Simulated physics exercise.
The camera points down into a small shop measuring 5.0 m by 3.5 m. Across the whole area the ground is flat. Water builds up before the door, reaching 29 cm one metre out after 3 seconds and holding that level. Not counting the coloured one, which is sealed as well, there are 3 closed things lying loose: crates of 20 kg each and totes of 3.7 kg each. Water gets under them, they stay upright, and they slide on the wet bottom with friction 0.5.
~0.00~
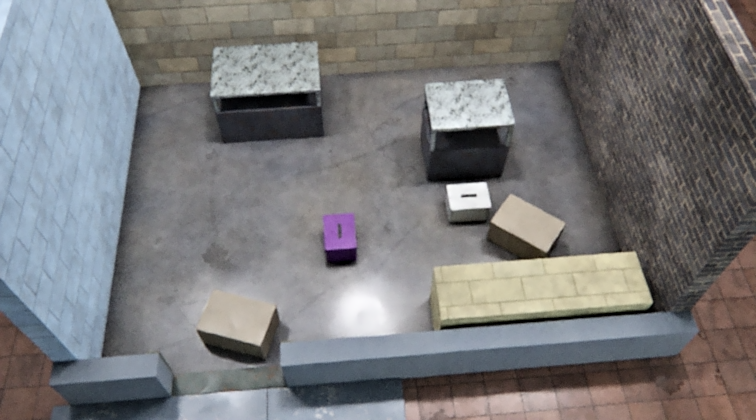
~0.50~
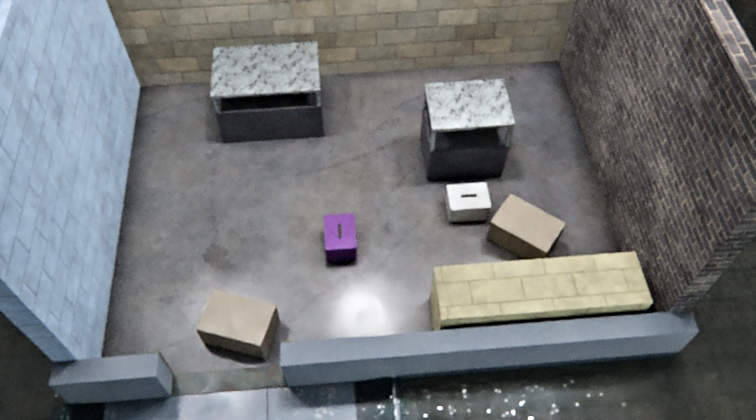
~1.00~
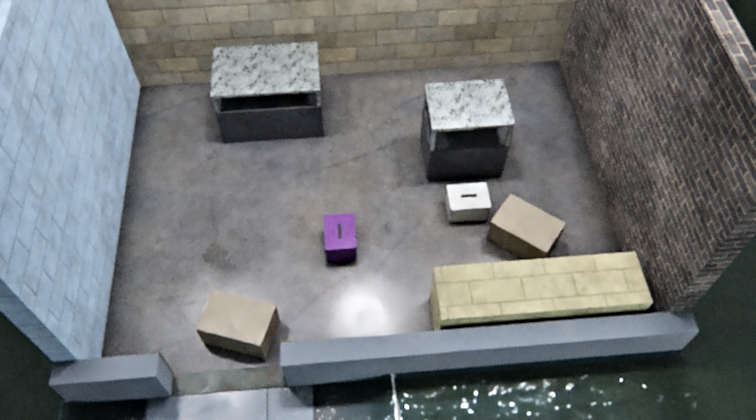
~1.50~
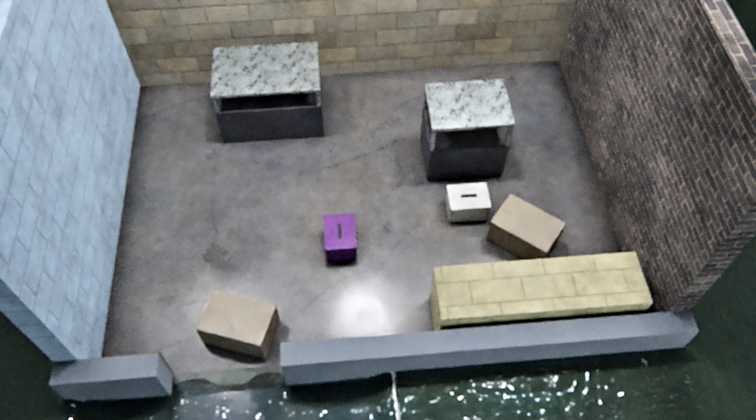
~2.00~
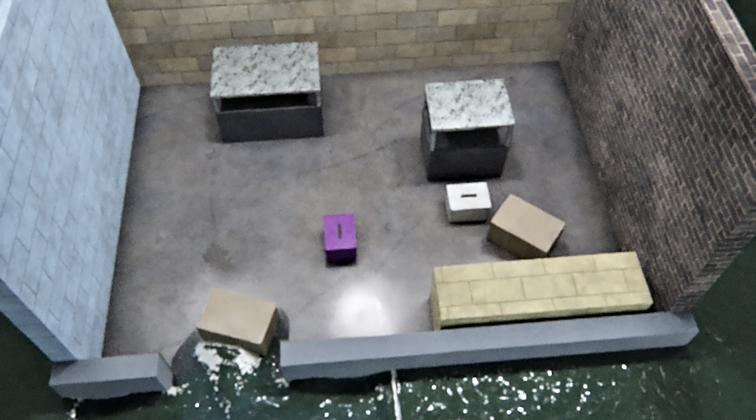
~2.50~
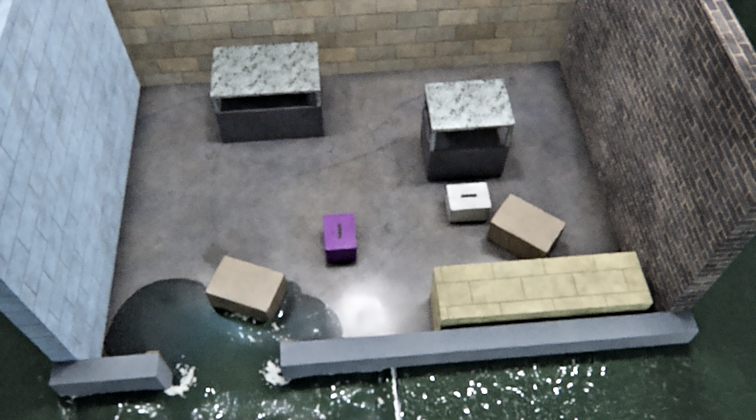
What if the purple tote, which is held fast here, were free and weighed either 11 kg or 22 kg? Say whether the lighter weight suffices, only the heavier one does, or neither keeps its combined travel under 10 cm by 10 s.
Only the heavier one does.
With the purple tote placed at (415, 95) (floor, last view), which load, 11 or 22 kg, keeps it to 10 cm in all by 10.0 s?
Result: Both fail.
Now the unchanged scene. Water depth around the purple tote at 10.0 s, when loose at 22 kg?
Close to 9 cm deep.
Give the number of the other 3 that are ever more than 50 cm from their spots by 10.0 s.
1.
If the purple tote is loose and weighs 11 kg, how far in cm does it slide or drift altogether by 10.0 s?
Close to 100 centimetres all told.
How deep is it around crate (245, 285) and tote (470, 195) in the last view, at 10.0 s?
Roughly 10 and 10 cm.
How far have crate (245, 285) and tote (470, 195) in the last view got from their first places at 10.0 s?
400 cm and 30 cm respectively.
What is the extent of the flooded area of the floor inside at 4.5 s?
Roughly 9.5 m2 of it is wet.
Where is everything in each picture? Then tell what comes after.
The first frame shows the purple tote at (340, 231) rests on the ground; water covers 0.0 m2; 0 of 4 have shifted.
The second frame shows the purple tote at (340, 231), on the bottom; water covers 0.0 m2; 0 of 4 have shifted.
The third frame shows the purple tote at (340, 231), on the bottom; 0.0 m2 under water; 0 of 4 have shifted.
The fourth frame shows the purple tote at (340, 231), on the bottom; 0.0 m2 under water; 0 of 4 have shifted.
The fifth frame shows the purple tote at (340, 231) rests on the ground; 0.2 m2 under water; 0 of 4 have shifted.
The sixth frame shows the purple tote at (340, 231), on the bottom; 1.3 m2 under water; 1 of 4 have shifted.
After 3.5 s the purple tote would be 2 cm from its start with 11 kg and 0 cm from its start with 22 kg; 6 cm of water round it then.
After 4.5 s the purple tote would be 56 cm from its start with 11 kg and 0 cm from its start with 22 kg; 6 cm of water round it then.
After 7.0 s the purple tote would be 59 cm from its start with 11 kg and 0 cm from its start with 22 kg; 6 cm of water round it then.
After 10.0 s the purple tote would be 93 cm from its start with 11 kg and 0 cm from its start with 22 kg; 9 cm of water round it then.
